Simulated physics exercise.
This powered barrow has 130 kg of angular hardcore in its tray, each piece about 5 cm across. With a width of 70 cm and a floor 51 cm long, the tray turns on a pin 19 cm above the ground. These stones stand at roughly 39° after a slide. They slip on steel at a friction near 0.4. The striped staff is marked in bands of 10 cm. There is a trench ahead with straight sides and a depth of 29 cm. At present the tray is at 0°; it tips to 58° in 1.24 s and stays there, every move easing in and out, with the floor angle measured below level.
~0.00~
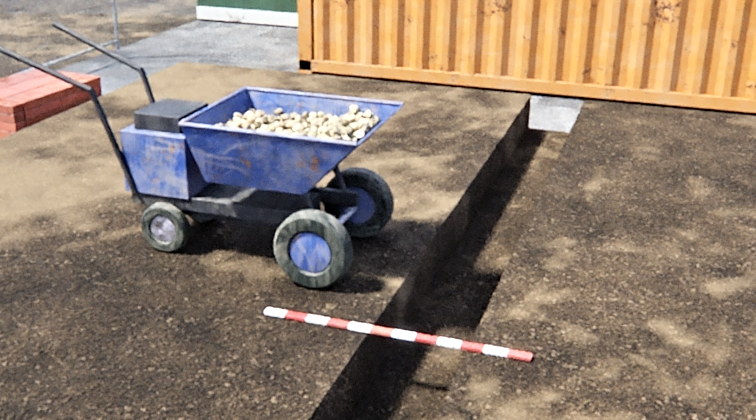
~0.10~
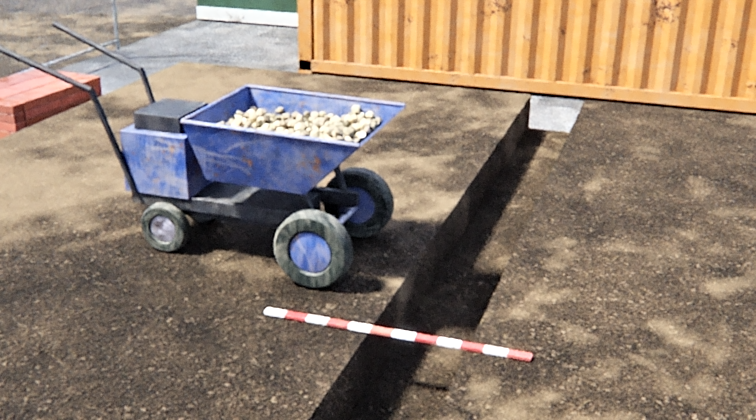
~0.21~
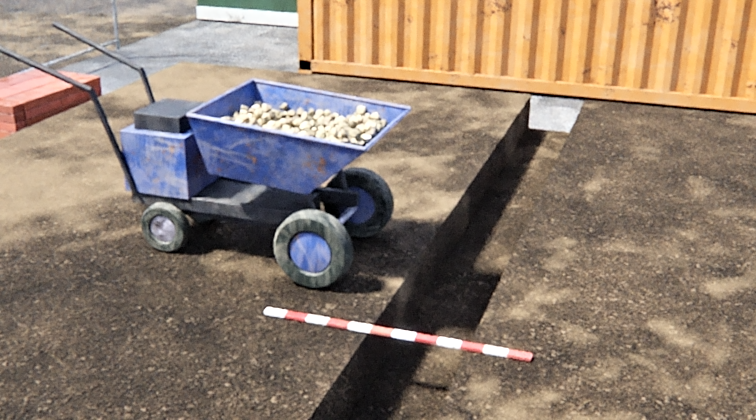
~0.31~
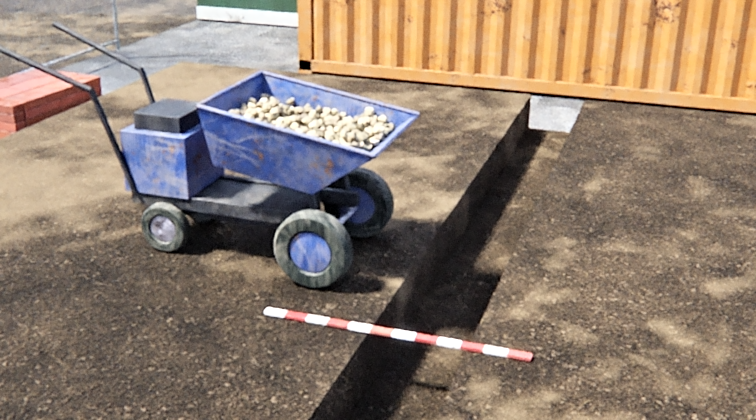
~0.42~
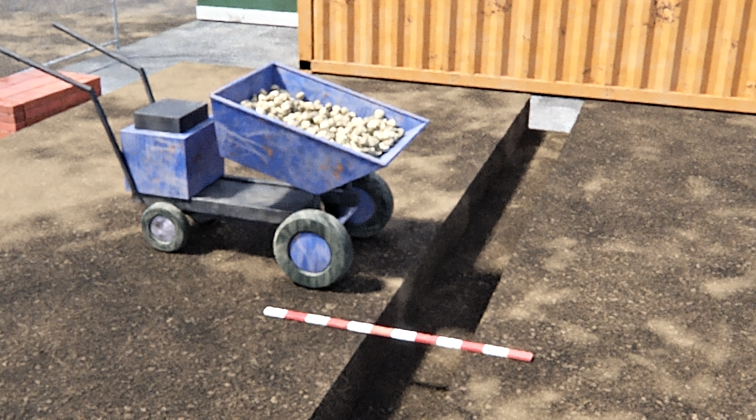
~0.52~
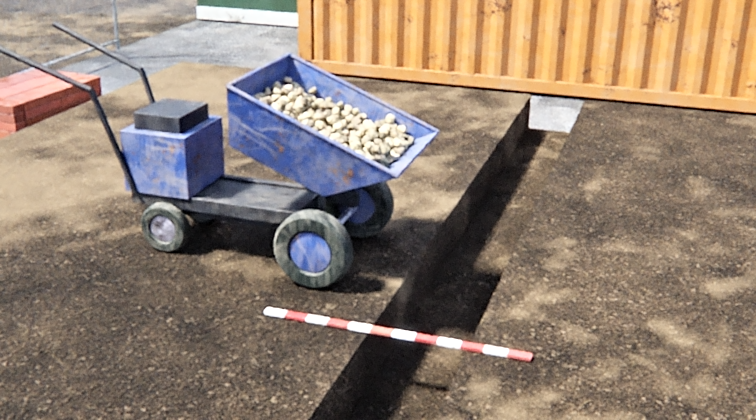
A blue powered barrow with a tray of pale, angular stones stands left of centre on brown ground in sunlight, seen from slightly above and to one side. A straight dark trench runs past its front, crossed by a red-and-white striped pole, with an orange corrugated container behind and red blocks at left. The tray tilts steadily forward to the right, its back rising, while the stones ride with it and the camera and wheels stay still.
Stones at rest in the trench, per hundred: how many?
Approx. 44 %.
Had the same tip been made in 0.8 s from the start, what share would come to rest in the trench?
Something close to 40 per cent.
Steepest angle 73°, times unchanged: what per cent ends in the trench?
Close to 80 per cent then.
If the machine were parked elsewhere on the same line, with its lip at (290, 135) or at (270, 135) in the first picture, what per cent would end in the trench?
About 40 per cent from the first spot, about 25 from the second.
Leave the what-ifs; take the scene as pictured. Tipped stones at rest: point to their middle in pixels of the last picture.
The middle should be near (471, 323).
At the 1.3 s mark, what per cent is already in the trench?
0 per cent or so by then.
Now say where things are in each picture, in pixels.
In the first picture, lip at (357, 145), floor tilted 0°, highest stones at (354, 122).
In the second picture, the tray is at 1°, its lip at (359, 146); the top of the load is at (356, 122); the stones move at 0.2 m/s on average.
In the third picture, the tray is at 4°, its lip at (366, 150); the top of the load is at (272, 113); the stones move at 0.3 m/s on average.
In the fourth picture, the tray is at 9°, its lip at (375, 156); the top of the load is at (261, 106); the stones move at 0.5 m/s on average.
In the fifth picture, lip at (386, 165), floor tilted 15°, highest stones at (268, 98); the stones move at 0.6 m/s on average.
In the sixth picture, the tray is at 22°, its lip at (398, 177); the top of the load is at (280, 91); the stones move at 0.6 m/s on average.
After 0.9 s the floor is at 49°; 100 % in the tray; the foremost stones are at (431, 198).
After 1.3 s the floor is at 58°; 98 % in the tray, 2 % in the trench; the foremost stones are at (459, 269).
After 1.7 s the floor is at 58°; 79 % in the tray, 20 % in the trench, 1 % past the trench; the foremost stones are at (516, 278).
After 3.6 s the floor is at 58°; 52 % in the tray, 44 % in the trench, 4 % past the trench; the foremost stones are at (561, 291).
